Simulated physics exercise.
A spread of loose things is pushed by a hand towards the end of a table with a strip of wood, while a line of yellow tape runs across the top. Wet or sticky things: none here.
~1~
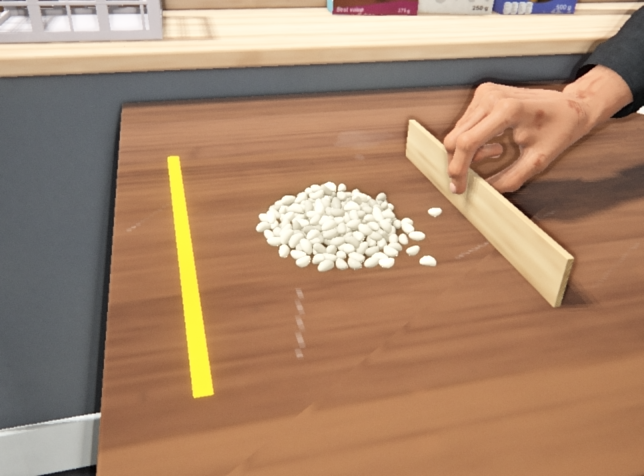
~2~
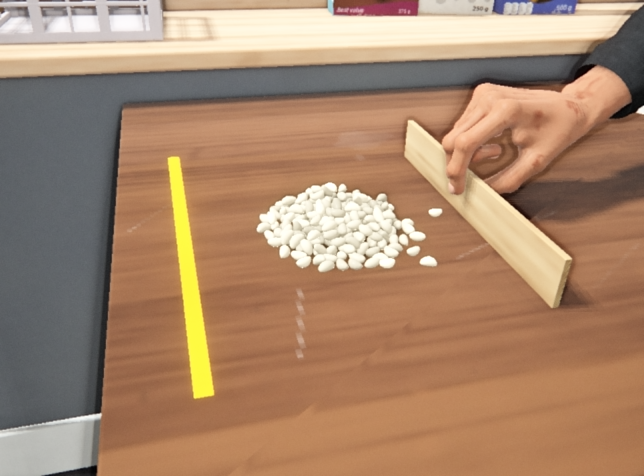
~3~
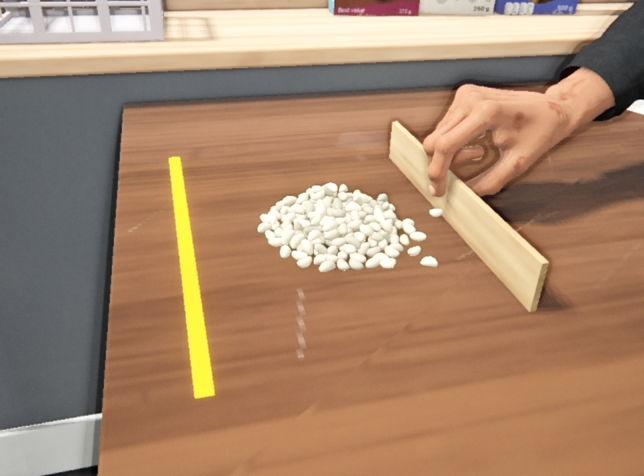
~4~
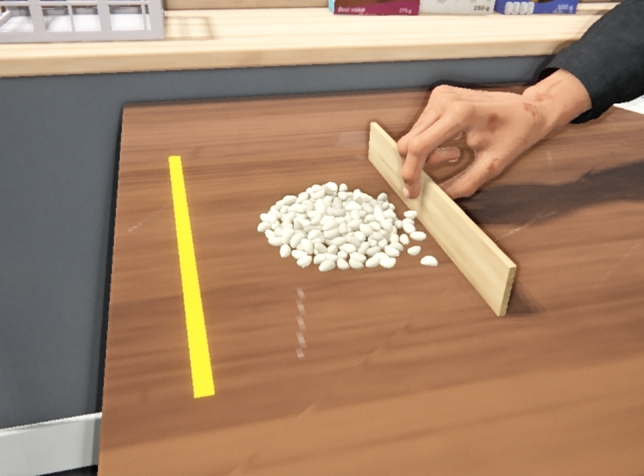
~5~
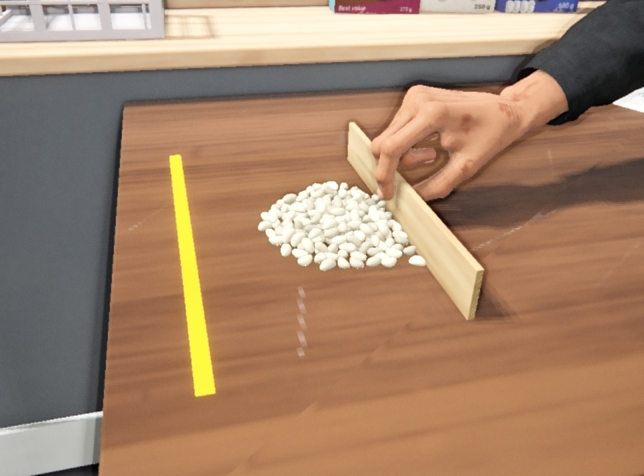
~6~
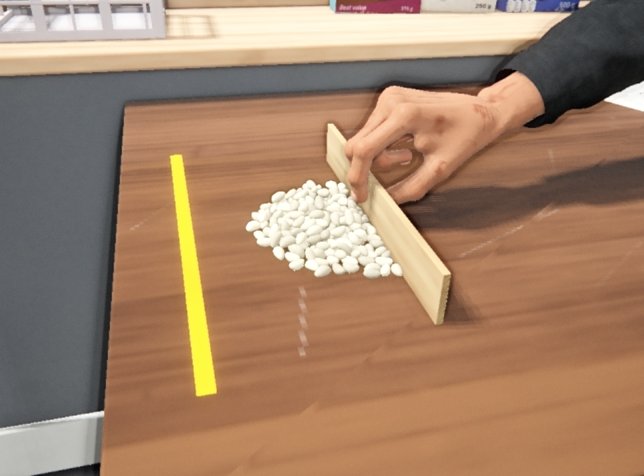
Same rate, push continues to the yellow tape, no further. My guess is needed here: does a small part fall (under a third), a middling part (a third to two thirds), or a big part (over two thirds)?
I would guess a middling part, a third to two thirds.
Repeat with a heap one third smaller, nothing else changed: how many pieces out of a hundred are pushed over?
30 per cent or so.
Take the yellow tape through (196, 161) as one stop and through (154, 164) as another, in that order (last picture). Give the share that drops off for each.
20 % and 70 %.
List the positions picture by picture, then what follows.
The first frame shows strip of wood at (549, 267), at rest; yellow tape at (174, 164), about a palm's width from the edge; edge at (111, 254); the heap at (334, 219), white beans.
The second frame shows strip of wood at (547, 268).
The third frame shows strip of wood at (525, 272); the heap at (335, 220).
The fourth frame shows strip of wood at (494, 275).
The fifth frame shows strip of wood at (463, 279); the heap at (334, 218), a small part pushed along.
The sixth frame shows strip of wood at (432, 283); yellow tape at (177, 163); edge at (114, 253); the heap at (319, 229), nearly all pushed along.
Soon after the last picture, strip of wood still moving, near (275, 191); heap all on the table, its front near (163, 250).
A little later, strip of wood stopped at the yellow tape; heap about a third over the edge.
Later still, strip of wood stopped at the yellow tape; heap about half over the edge.
At rest, strip of wood stopped at the yellow tape; heap about half over the edge.
